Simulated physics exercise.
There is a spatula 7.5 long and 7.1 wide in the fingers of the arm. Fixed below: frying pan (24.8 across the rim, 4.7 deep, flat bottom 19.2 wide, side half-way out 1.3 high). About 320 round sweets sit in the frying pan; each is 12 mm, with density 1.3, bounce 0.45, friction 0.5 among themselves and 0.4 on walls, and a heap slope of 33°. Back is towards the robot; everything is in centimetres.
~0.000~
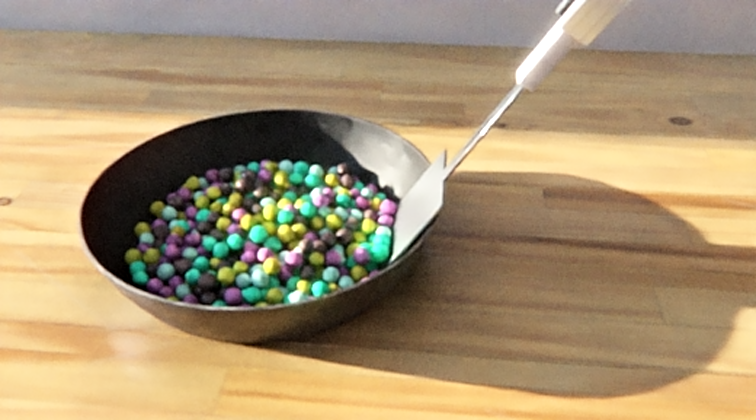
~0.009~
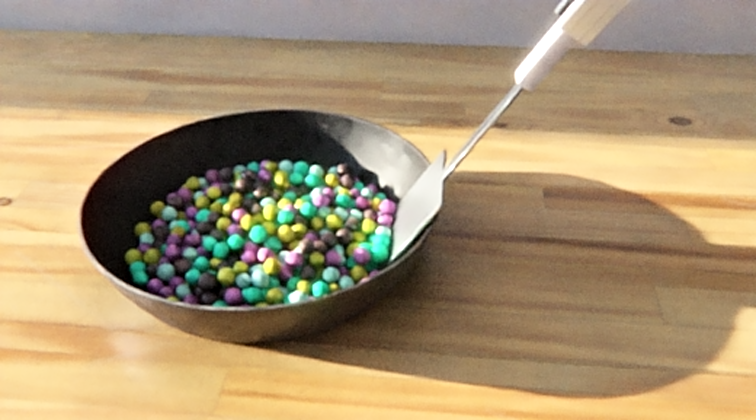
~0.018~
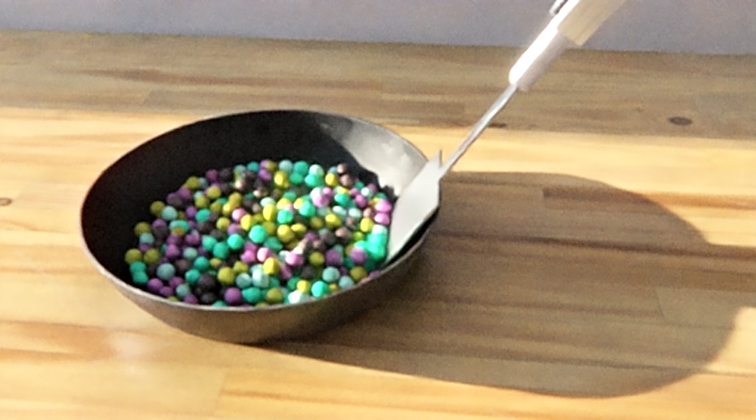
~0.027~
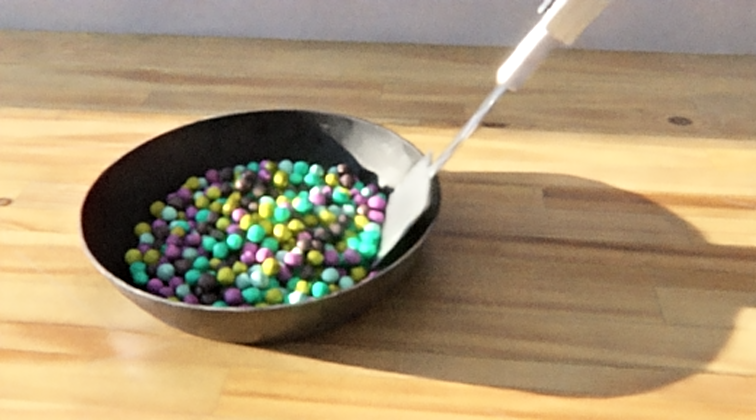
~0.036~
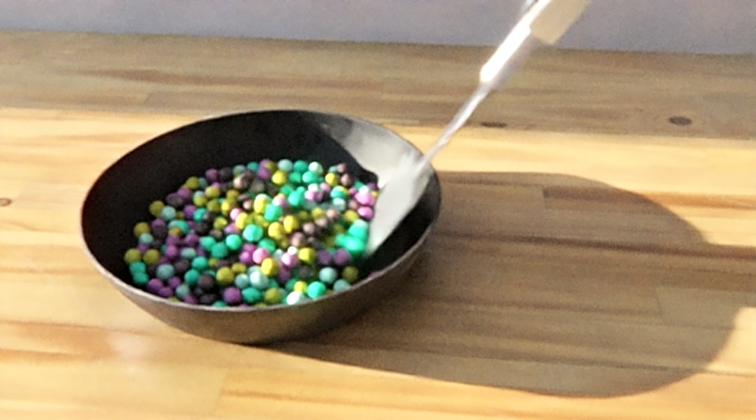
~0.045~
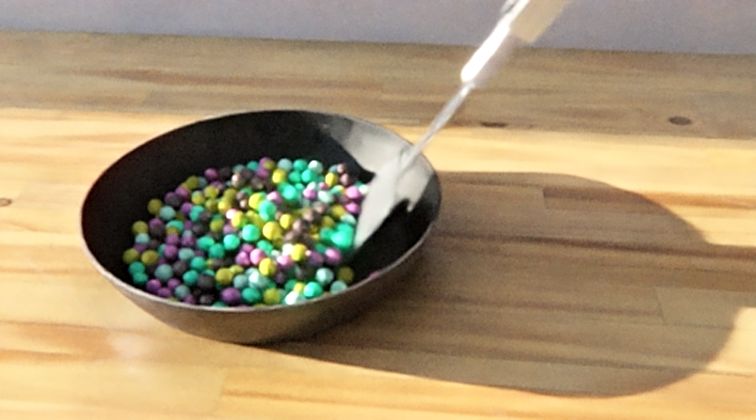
The clip shows a dark frying pan of small multicoloured balls on a wooden surface, with a spatula resting at its right side, then sliding a short way left into the pan and nudging the nearest balls.
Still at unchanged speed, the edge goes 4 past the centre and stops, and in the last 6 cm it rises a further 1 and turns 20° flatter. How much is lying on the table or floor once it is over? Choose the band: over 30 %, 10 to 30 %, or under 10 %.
Under 10 %.
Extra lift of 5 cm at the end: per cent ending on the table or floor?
Result: Approx. 10 %.
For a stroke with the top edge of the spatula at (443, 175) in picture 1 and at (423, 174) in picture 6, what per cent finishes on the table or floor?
Around 0 per cent finishes there.
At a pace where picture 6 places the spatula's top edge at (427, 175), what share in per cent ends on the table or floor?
That share would be about 0 percent.
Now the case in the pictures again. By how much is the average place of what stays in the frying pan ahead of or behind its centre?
Forward offset: Roughly 4.0 cm.
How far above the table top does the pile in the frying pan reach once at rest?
Some 5.0 cm above the table.
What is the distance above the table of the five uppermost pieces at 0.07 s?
I'd put it close to 5 cm.
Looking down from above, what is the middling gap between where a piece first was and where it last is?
Near 3 cm, measured level.
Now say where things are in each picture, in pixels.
Spatula top edge at (445, 176), sloping 57°; upper third of the load around (268, 222), from x 135 to 390, top at y 165; 323 in the frying pan, in the first picture.
Spatula top edge at (444, 176), sloping 57°; upper third of the load around (268, 221), from x 135 to 390, top at y 165, in the second picture.
Spatula top edge at (440, 176), sloping 57°; upper third of the load around (268, 218), from x 135 to 390, top at y 165, in the third picture.
Spatula top edge at (430, 175), sloping 57°; upper third of the load around (272, 218), from x 135 to 390, top at y 165, in the fourth picture.
Spatula top edge at (415, 175), sloping 57°; upper third of the load around (278, 217), from x 135 to 390, top at y 165, in the fifth picture.
Spatula top edge at (398, 174), sloping 57°; upper third of the load around (278, 215), from x 130 to 390, top at y 165; 323 in the frying pan, in the sixth picture.
After 0.07 s, sloping 56°, highest piece 6 above the table; 323 in the frying pan.
After 0.09 s, sloping 50°, highest piece 7 above the table; 323 in the frying pan.
After 0.30 s, sloping 37°, highest piece 6 above the table; 314 in the frying pan, 7 on the table or floor, 2 on the blade or in flight.
After 1.35 s, sloping 37°, highest piece 6 above the table; 314 in the frying pan, 9 on the table or floor.
At rest, 314 in the frying pan, 9 on the table or floor. That is 3 % on the table or floor.
